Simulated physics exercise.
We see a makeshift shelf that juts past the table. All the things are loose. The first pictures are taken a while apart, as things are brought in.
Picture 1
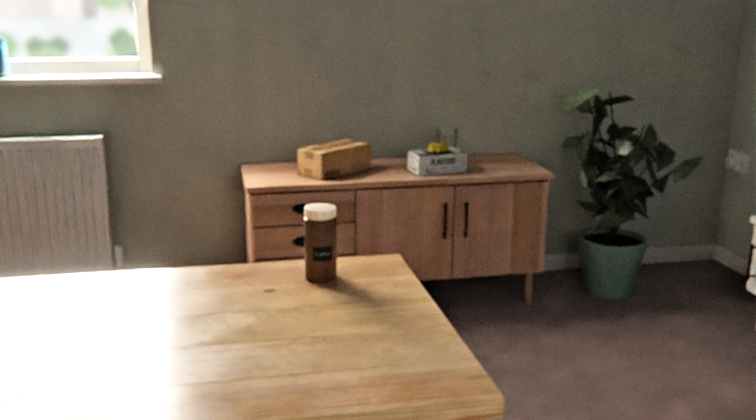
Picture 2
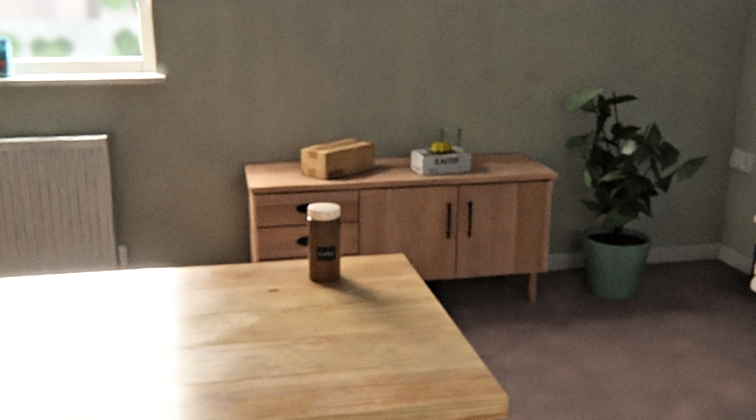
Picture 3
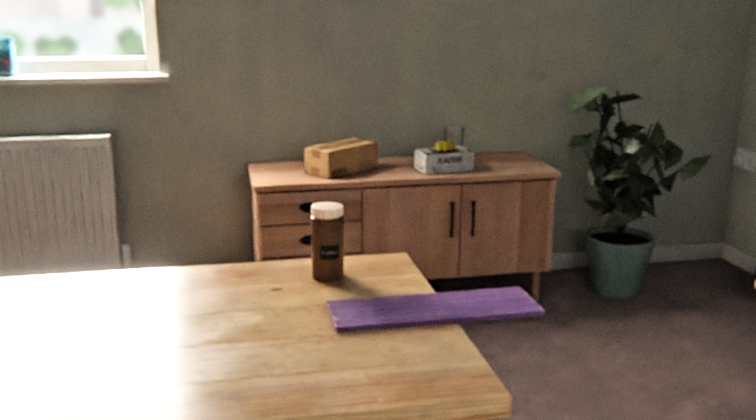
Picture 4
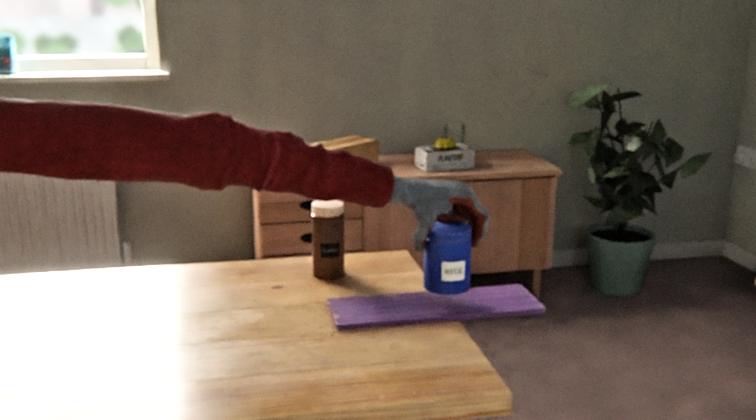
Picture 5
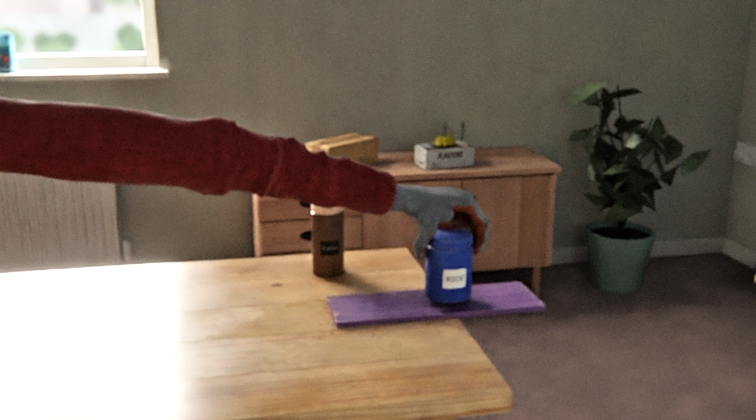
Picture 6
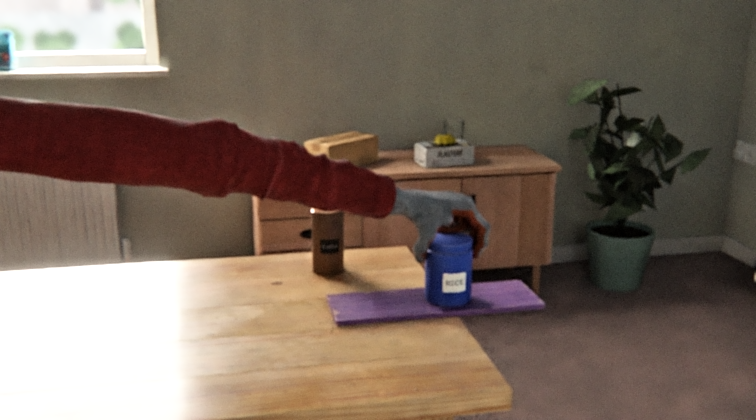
In this clip, a brown jar stands on a wooden table, and a purple board appears across its right edge, jutting past it. A red-sleeved arm with a gray hand then lowers a blue jar onto the board and keeps holding it.
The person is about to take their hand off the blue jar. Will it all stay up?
In the end the board holds.
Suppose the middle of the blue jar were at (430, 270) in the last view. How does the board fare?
Then it stays on the table.
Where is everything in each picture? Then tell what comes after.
The last thing is not in view yet, in the first frame.
The last thing is not in view yet, in the second frame.
The last thing is not in view yet; purple board (434, 308), in the third frame.
Still above its spot; blue jar (448, 257); purple board (435, 306), in the fourth frame.
Still above its spot; blue jar (449, 265); purple board (434, 303), in the fifth frame.
Set down, still held; blue jar (449, 268); purple board (434, 301), in the sixth frame.
Then, 0.20 s on from there, no change.
Then, 0.40 s on from there, blue jar resting near (449, 269).
In the end, all 3 unmoved. At the end, from the last picture's camera, blue jar near (449, 269). The board keeps its balance.
